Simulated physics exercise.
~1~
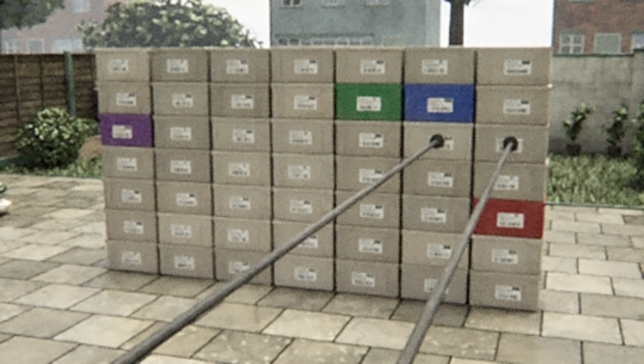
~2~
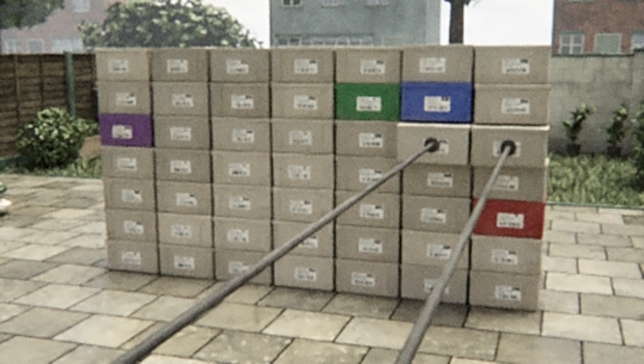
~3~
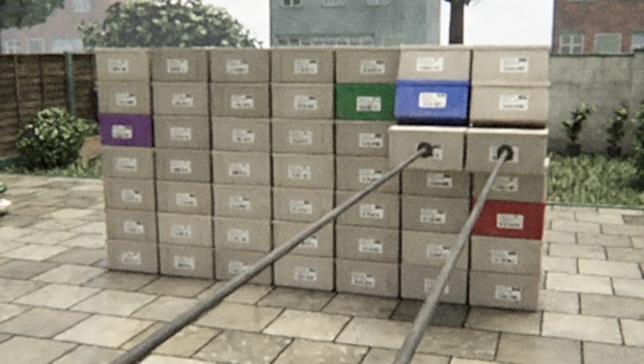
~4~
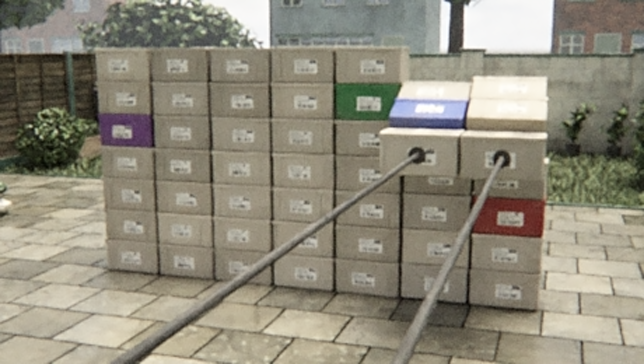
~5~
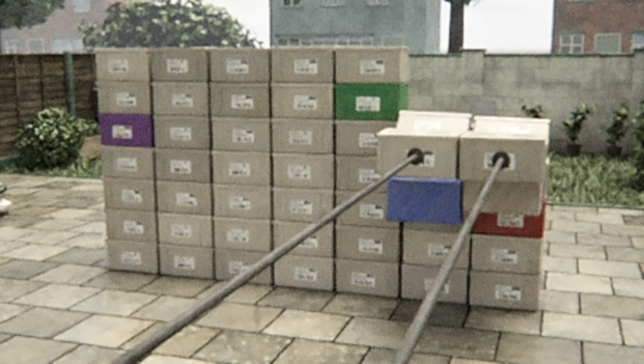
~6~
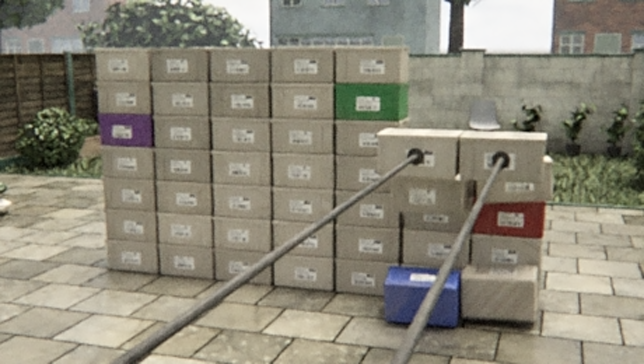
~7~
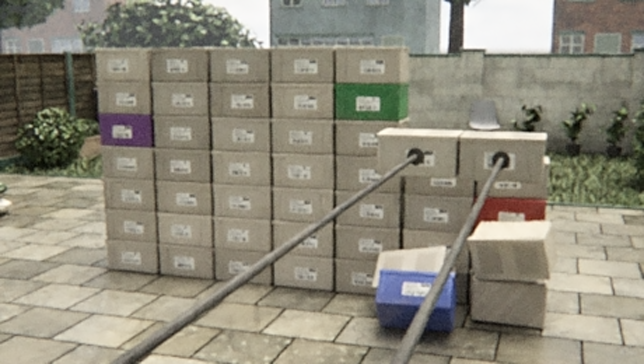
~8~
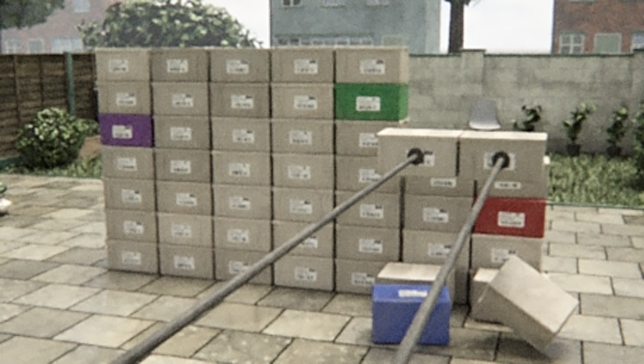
The clip opens on a patio where a tall wall of lidded boxes stands, mostly grey-brown, with single purple, green, blue and red ones among them. Two long rods grip a neighbouring pair near the upper right and draw them out toward the camera. The blue box and others above the pair tilt forward, then tumble down the front. The blue one lands on the paving, where more boxes drop and tip around it. Finally the pulled pair is still held on the rods, the blue box lies on its side among fallen ones, and the green, purple and red boxes remain in place.
